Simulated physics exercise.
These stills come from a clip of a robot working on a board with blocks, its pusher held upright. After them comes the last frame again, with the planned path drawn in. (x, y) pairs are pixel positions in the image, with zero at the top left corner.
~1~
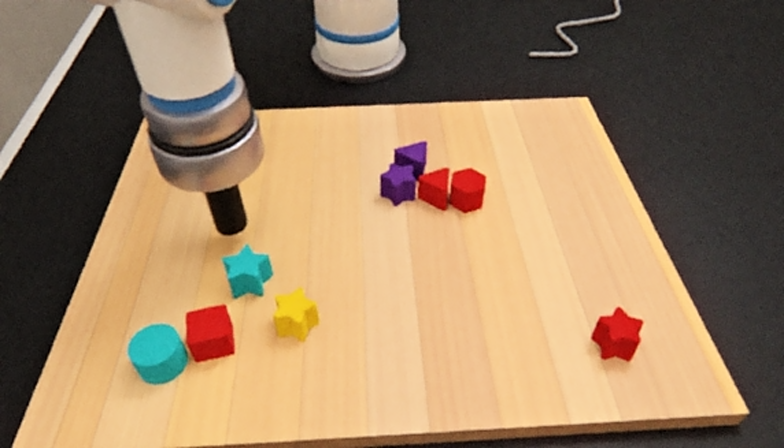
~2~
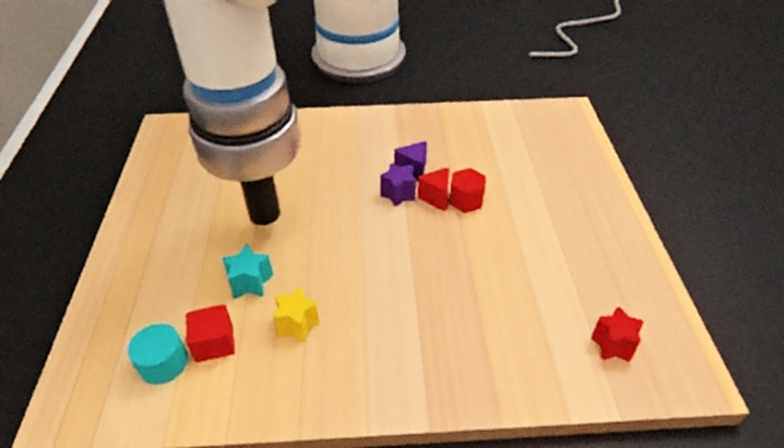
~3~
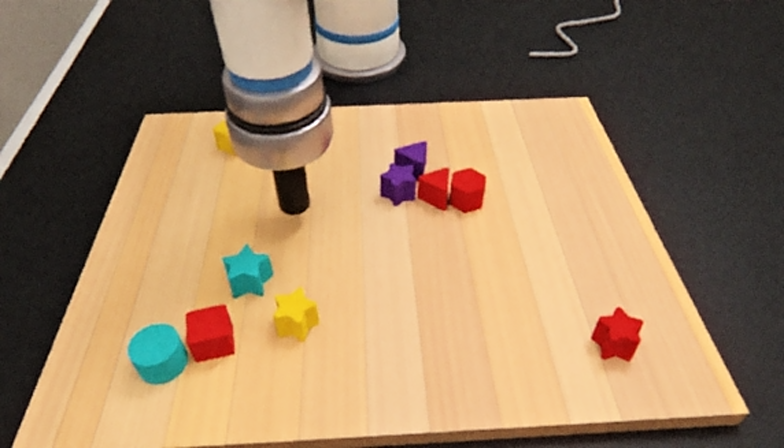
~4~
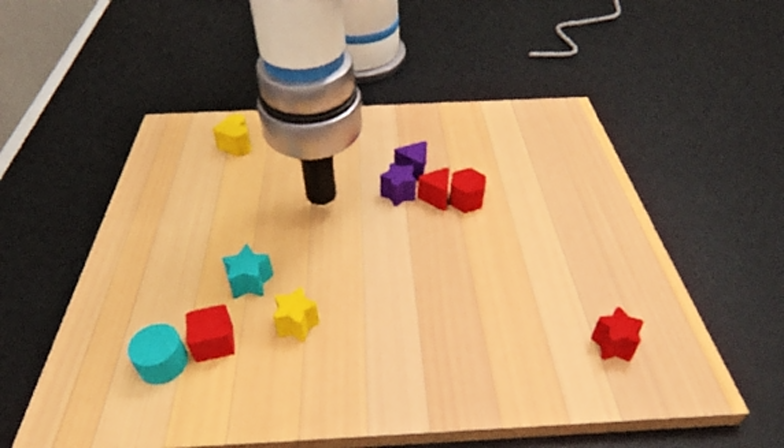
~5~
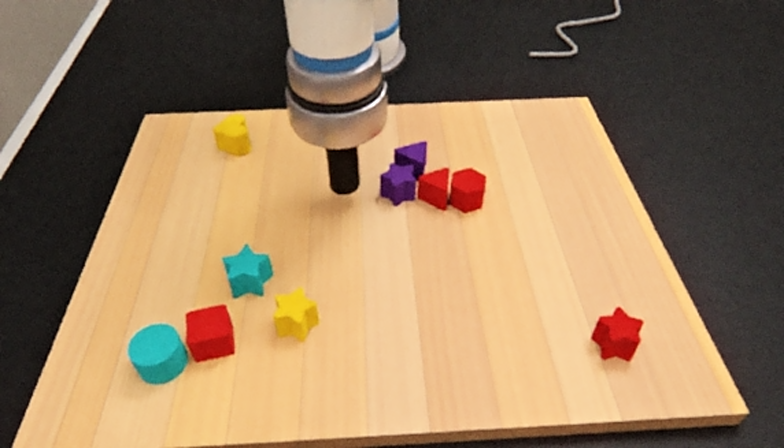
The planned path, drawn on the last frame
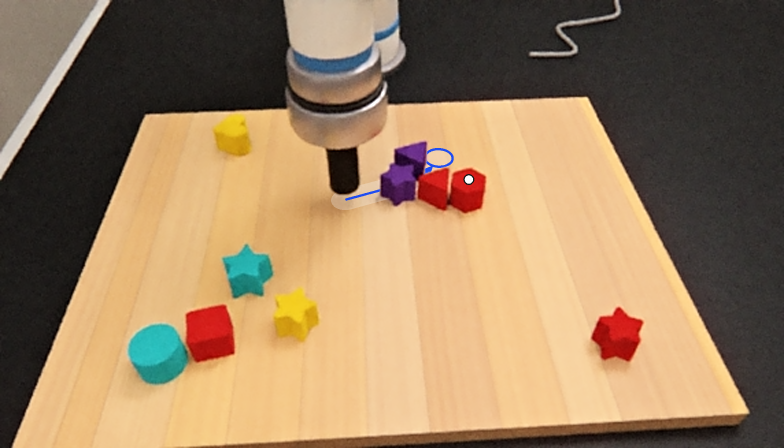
A robot arm with a black tip moved steadily right across the wooden board, drawing nearer the purple and red blocks and uncovering a yellow one behind it, while all the blocks stayed still.
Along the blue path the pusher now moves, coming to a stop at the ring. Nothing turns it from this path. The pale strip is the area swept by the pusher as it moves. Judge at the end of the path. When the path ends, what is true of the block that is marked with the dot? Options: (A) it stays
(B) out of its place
My answer is option B.
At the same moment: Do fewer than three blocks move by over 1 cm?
No, it doesn't check out.
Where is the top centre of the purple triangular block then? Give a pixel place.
So, by the moment the path ends, you'll find the top centre of the purple triangular block at (450, 124).
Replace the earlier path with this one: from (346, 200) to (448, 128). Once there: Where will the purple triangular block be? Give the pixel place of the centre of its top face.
I think it will end close to (432, 143).
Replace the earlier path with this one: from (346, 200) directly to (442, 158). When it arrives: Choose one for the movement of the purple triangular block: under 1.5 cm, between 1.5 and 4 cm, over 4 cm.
More than 4 cm.
Drawn move, from (346, 200) by way of (384, 189) and (418, 178) to (439, 158); the dot is on the red six-sided block.
What follows on the original path. One third of the way, pusher (383, 175); purple star-shaped block (417, 173), turned 20° clockwise; red triangular block (448, 178); red six-sided block (475, 180).
Two thirds of the way, pusher (419, 164); purple star-shaped block (440, 171), turned 85° clockwise; purple triangular block (429, 142), turned 20° anticlockwise; red triangular block (464, 186); red six-sided block (492, 183), turned 15° anticlockwise.
At the end, pusher (440, 144); purple star-shaped block (441, 170), turned 95° clockwise; purple triangular block (450, 124), turned 20° anticlockwise; red triangular block (464, 186); red six-sided block (492, 183), turned 15° anticlockwise.
